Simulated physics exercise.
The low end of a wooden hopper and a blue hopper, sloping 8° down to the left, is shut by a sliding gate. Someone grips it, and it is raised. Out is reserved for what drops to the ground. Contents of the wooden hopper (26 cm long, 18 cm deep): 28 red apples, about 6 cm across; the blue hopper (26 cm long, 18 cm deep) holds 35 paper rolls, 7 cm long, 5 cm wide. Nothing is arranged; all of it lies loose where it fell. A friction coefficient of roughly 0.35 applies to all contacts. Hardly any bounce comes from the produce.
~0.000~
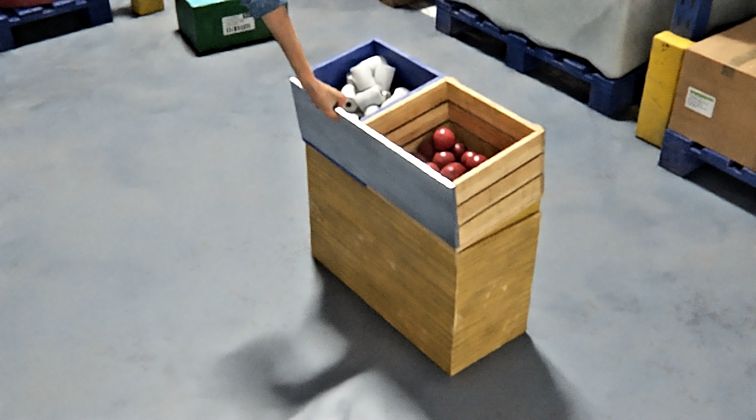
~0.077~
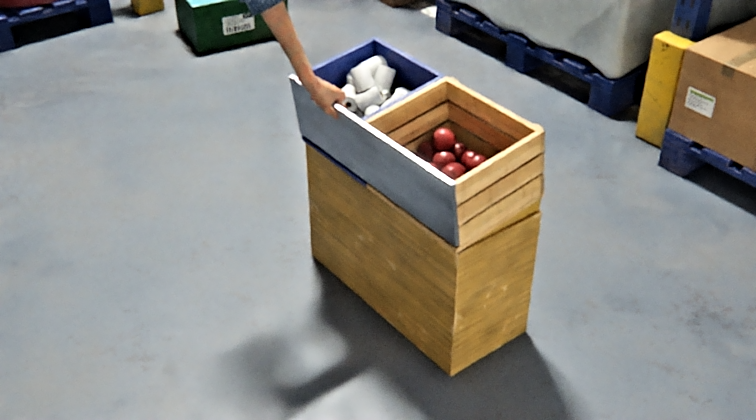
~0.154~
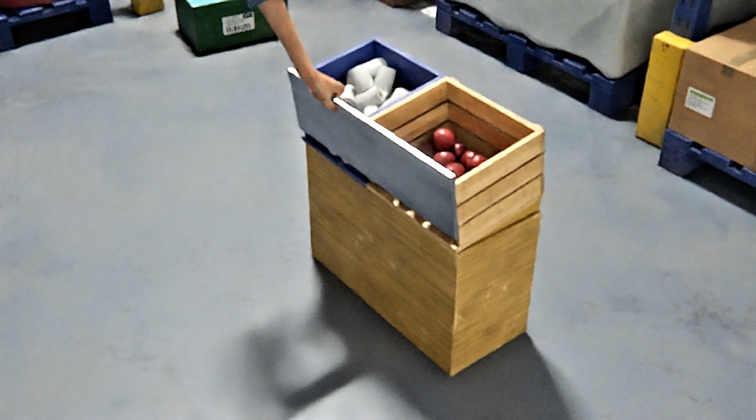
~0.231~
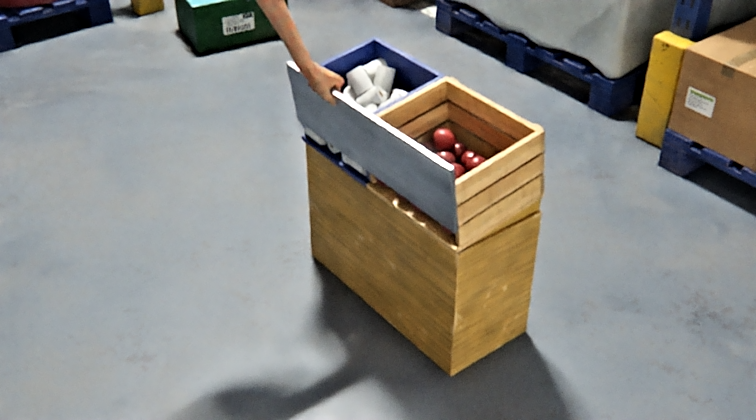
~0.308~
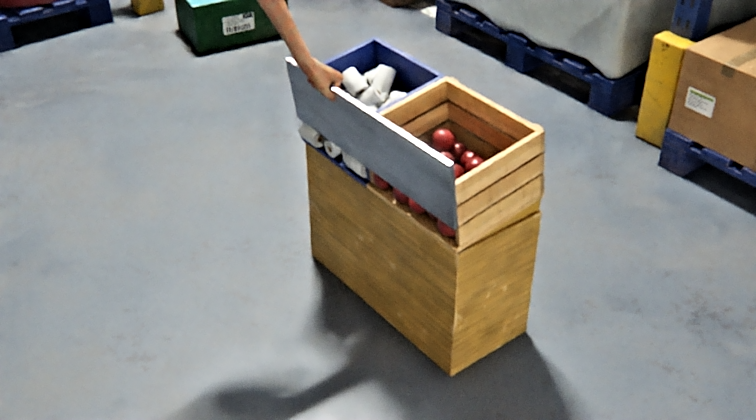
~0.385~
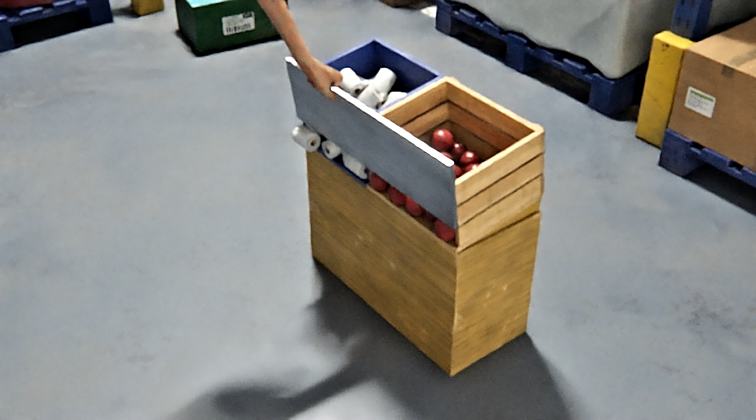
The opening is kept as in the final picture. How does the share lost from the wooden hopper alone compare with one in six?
The wooden hopper loses a larger share than one in six.
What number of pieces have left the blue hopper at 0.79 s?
Estimate for the blue hopper by then: Some 1 out.
After 0.79 s, wooden hopper 23 in, 5 out and blue hopper 34 in, 1 out.
After 1.30 s, wooden hopper 19 in, 9 out and blue hopper 33 in, 2 out.
After 2.01 s, wooden hopper 19 in, 9 out and blue hopper 33 in, 2 out.
When it is over (at 2.92 s), wooden hopper 17 in, 11 out and blue hopper 33 in, 2 out. Asked share, 11 of 28, 39 per cent.
